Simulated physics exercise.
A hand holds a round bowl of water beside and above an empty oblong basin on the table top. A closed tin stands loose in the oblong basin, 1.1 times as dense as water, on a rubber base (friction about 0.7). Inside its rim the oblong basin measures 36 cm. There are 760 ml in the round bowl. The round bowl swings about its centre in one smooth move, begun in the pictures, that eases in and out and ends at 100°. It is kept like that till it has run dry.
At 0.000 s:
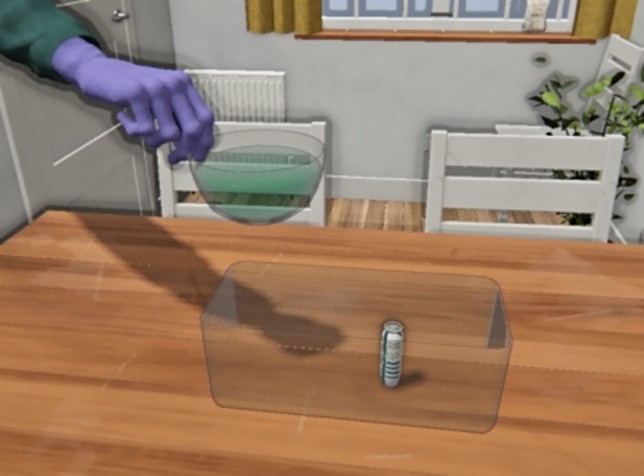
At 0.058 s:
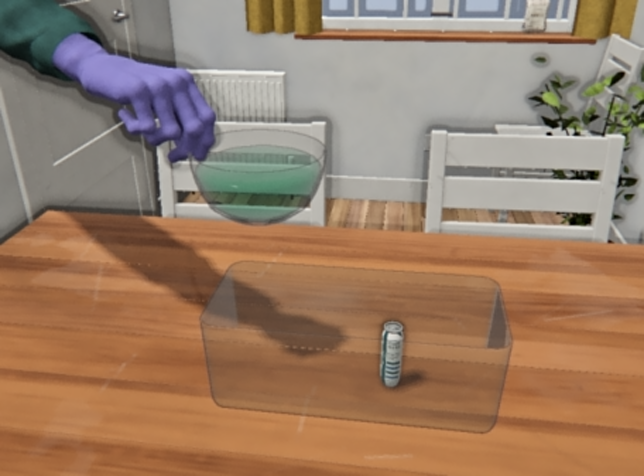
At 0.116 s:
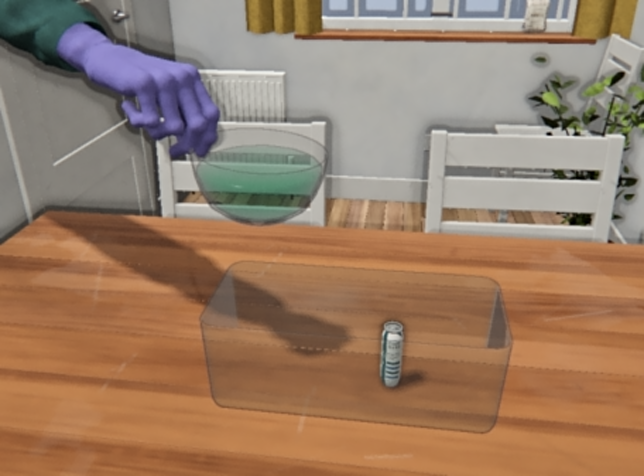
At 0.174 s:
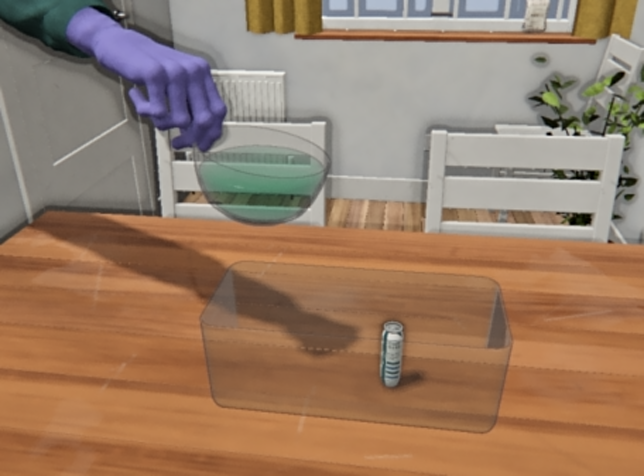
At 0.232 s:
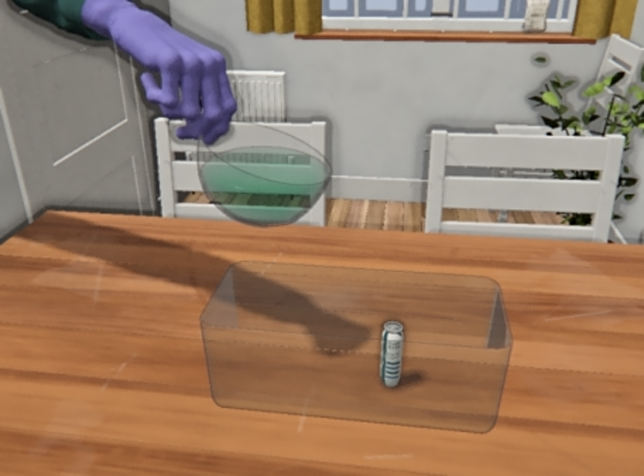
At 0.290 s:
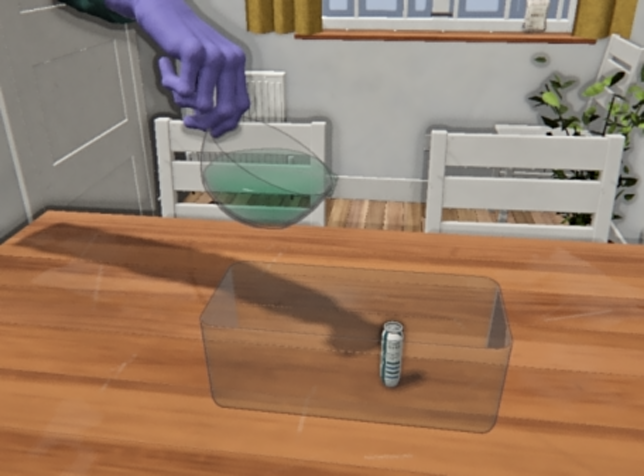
A purple hand with a dark green sleeve reaches in from the upper left over a wooden table, seen from slightly above in a room with white chairs, a plant and yellow curtains. It holds a clear round bowl of green liquid above an oblong transparent basin containing a small ribbed tin. The hand rises and shifts rightward, steadily tilting the bowl's right side downward, while the camera stays still.
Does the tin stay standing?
The tin topples.
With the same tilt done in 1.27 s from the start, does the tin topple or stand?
The tin topples.
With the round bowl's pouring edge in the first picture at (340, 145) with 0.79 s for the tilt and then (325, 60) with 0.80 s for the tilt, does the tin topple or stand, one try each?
First it topples; then it topples.
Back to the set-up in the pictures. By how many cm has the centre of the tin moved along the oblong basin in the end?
About 7.5 cm.
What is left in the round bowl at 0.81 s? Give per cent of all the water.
About 2 per cent.
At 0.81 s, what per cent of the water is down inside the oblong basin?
Near 90 in a hundred.
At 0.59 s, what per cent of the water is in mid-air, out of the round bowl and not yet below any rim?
Near 42 in a hundred.
By 0.59 s the tilt is 84° and 27 per cent is still to pour; the tin stands where it began.
By 0.81 s the tilt is 100° and 2 per cent is still to pour; the tin leans 10°.
By 1.05 s the tilt is 100° and 0 per cent is still to pour; the tin lies on its side.
By 1.30 s the tilt is 100° and 0 per cent is still to pour; the tin lies on its side.
At rest the tin lies on its side.
